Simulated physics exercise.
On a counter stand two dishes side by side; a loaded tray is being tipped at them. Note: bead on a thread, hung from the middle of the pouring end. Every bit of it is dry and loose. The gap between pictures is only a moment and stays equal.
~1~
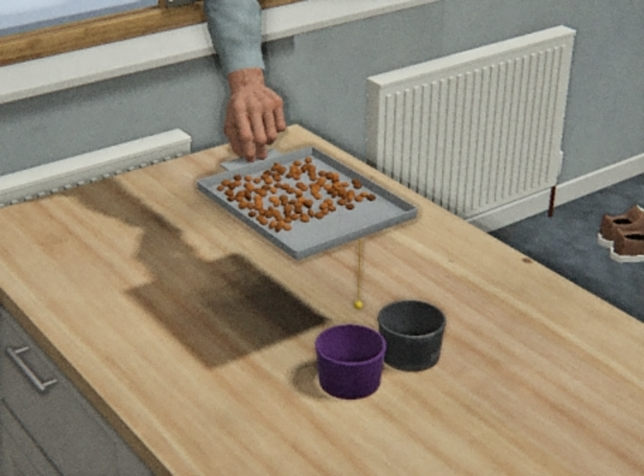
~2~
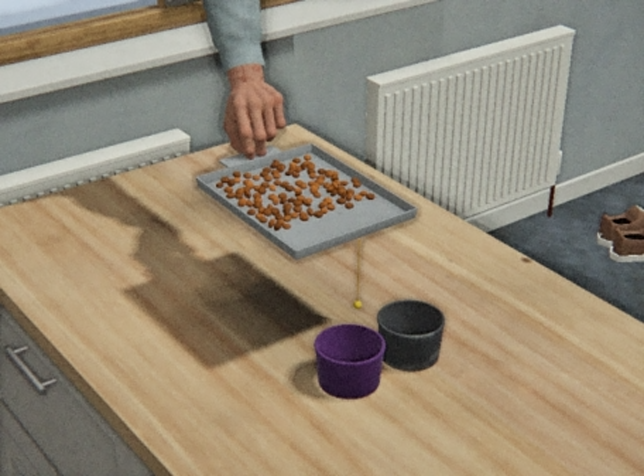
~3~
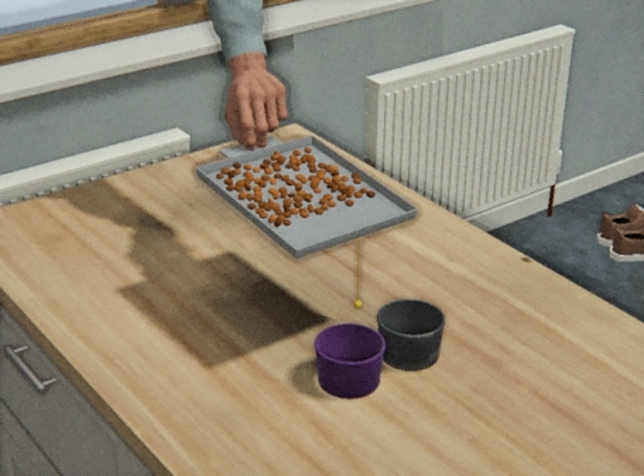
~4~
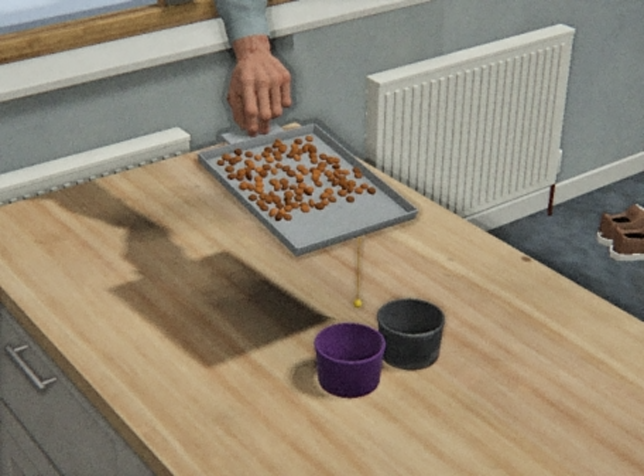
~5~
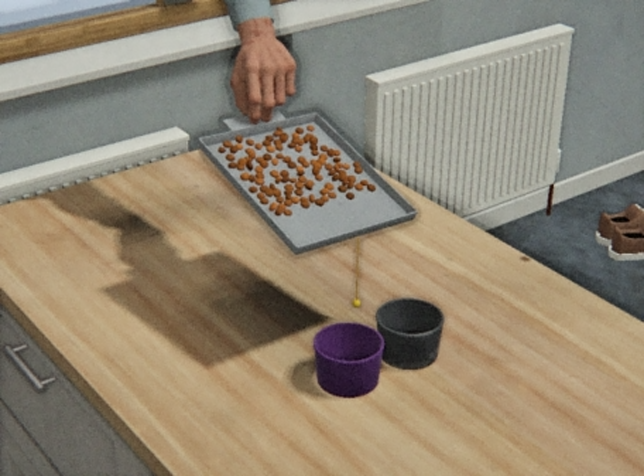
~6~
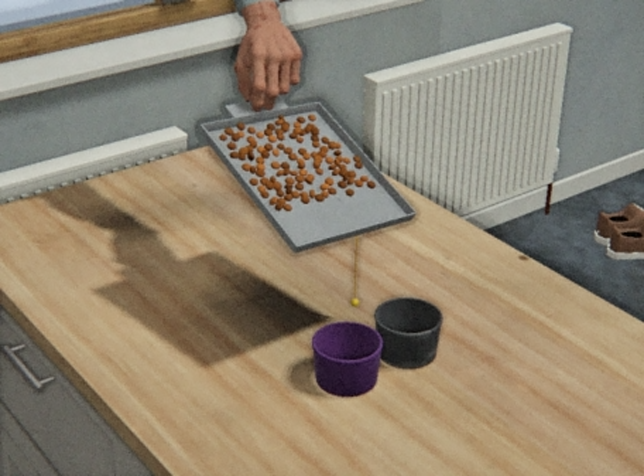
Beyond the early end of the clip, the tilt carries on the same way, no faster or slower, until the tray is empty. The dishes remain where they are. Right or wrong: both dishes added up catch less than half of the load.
Wrong, they catch more than half.
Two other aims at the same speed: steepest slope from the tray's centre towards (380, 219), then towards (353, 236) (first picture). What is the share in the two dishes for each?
Well, 40 percent for one and then 80 percent for the other.
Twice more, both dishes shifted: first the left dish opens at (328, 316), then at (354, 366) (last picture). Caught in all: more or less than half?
In the first position shy of half, in the second shy of half.
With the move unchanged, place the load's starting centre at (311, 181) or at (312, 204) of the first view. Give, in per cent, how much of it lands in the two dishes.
Estimate: 70 % first, 70 % second.
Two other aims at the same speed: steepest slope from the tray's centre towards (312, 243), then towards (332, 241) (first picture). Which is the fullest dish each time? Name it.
Outcome by order - one: Left side; two: Left side.
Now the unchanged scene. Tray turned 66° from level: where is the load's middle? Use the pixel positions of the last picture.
The load is centred about (376, 217).
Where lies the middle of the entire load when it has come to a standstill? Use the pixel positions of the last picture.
Resting centre, last picture - approx. (402, 348).
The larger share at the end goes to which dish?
It's the one placed right that wins here.
Just after the last frame, tray tipped steeply; the larger part on the tray; about a tenth in the air.
A moment on, tray tipped past a quarter turn; roughly a quarter on the tray; about a tenth in the left dish; roughly half in the right dish; about a tenth outside both; about a tenth in the air.
Further on, tray tipped past a quarter turn; roughly a quarter in the left dish; roughly two thirds in the right dish; roughly a quarter outside both.
When it is over, tray tipped past a quarter turn; roughly a quarter in the left dish; roughly two thirds in the right dish; roughly a quarter outside both.
